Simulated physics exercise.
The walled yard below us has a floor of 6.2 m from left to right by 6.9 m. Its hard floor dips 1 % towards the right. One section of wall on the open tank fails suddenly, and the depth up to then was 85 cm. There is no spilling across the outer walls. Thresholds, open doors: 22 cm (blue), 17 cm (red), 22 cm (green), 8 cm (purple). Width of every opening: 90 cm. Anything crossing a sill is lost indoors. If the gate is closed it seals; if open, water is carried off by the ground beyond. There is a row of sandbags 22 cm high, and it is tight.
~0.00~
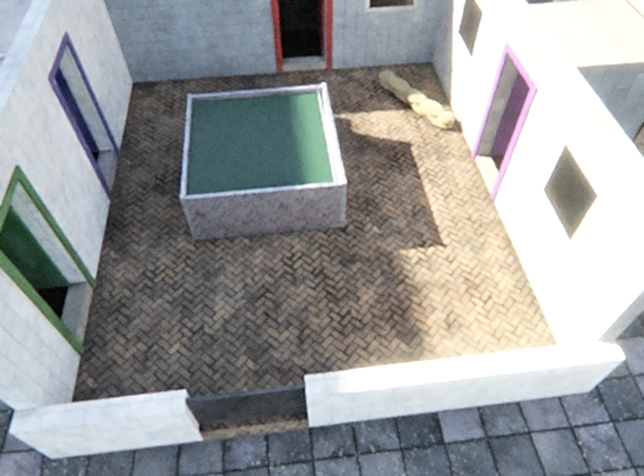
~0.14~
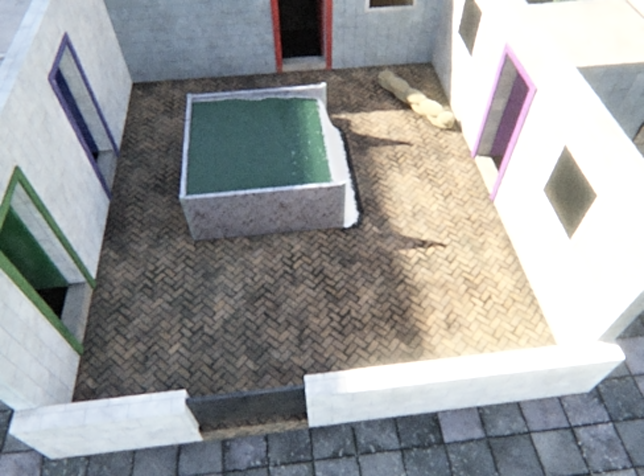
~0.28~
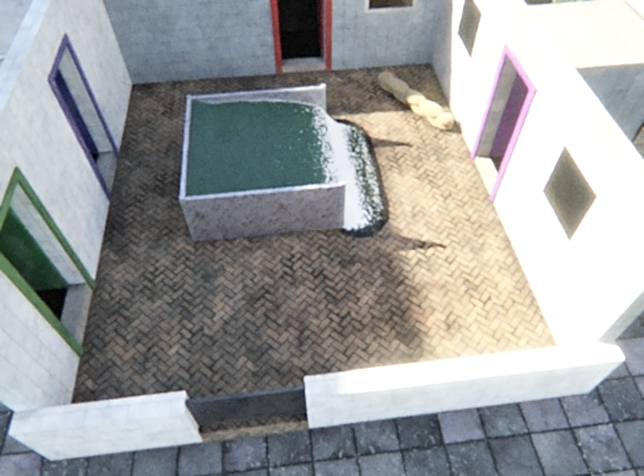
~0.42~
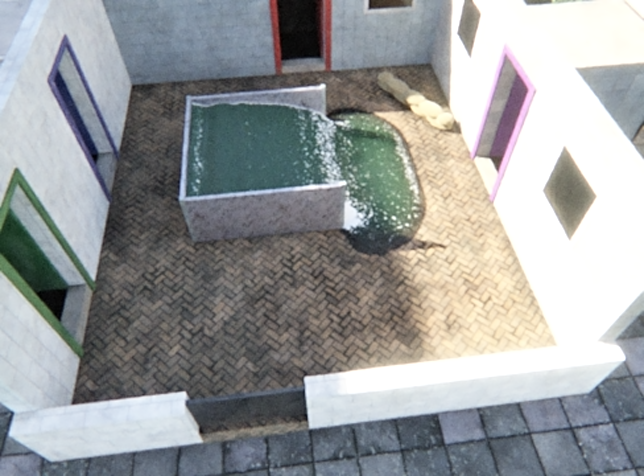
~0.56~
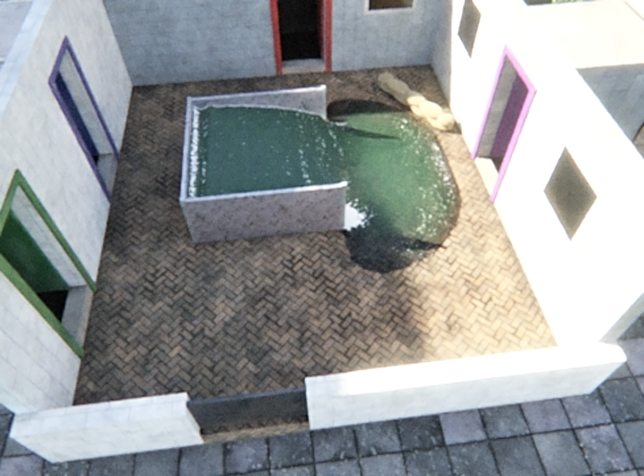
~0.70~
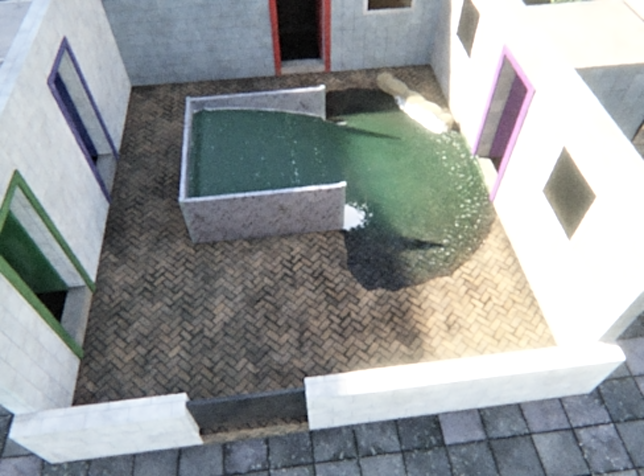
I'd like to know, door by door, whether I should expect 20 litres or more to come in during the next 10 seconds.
Here is what to expect: At the blue door, not that much; at the red door, not that much; at the green door, not that much; at the purple door, that much or more.
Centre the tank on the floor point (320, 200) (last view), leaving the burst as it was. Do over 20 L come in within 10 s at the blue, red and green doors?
Measured against that limit, blue comes out short of it, red short of it and green short of it.
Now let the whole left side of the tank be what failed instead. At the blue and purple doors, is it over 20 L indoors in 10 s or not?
Versus the limit - blue: Exceeded, purple: Exceeded.
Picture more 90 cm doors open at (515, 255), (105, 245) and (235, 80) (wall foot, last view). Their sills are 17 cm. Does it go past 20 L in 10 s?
Taking them in order, the first gets enough, the second too little and the third too little.
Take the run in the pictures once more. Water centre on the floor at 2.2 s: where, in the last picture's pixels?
The water's centre is around (373, 173).
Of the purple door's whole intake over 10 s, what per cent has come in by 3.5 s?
Share by then: ~ 85 %.
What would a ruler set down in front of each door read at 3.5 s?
Depth readings (cm): Blue = 0; red = 14; green = 0; purple = 25.
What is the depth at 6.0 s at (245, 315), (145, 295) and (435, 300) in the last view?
4, 3 and 13 cm.
After 1.4 s water covers 30 % of the floor and is deepest (56 cm) near (460, 138); blue door not reached, red door not reached, green door not reached, purple door 26 cm at the sill, 190 L in.
After 2.2 s water covers 35 % of the floor and is deepest (45 cm) near (438, 133); blue door not reached, red door 4 cm at the sill, 0 L in, green door not reached, purple door 41 cm at the sill, 483 L in.
After 3.5 s water covers 55 % of the floor and is deepest (34 cm) near (558, 357); blue door not reached, red door 14 cm at the sill, 0 L in, green door not reached, purple door 25 cm at the sill, 754 L in.
After 6.0 s water covers 95 % of the floor and is deepest (19 cm) near (558, 357); blue door 6 cm at the sill, 0 L in, red door 9 cm at the sill, 0 L in, green door 13 cm at the sill, 0 L in, purple door 13 cm at the sill, 876 L in.
After 10.0 s water covers 95 % of the floor and is deepest (16 cm) near (190, 175); blue door 12 cm at the sill, 0 L in, red door 6 cm at the sill, 0 L in, green door 11 cm at the sill, 0 L in, purple door 9 cm at the sill, 893 L in.
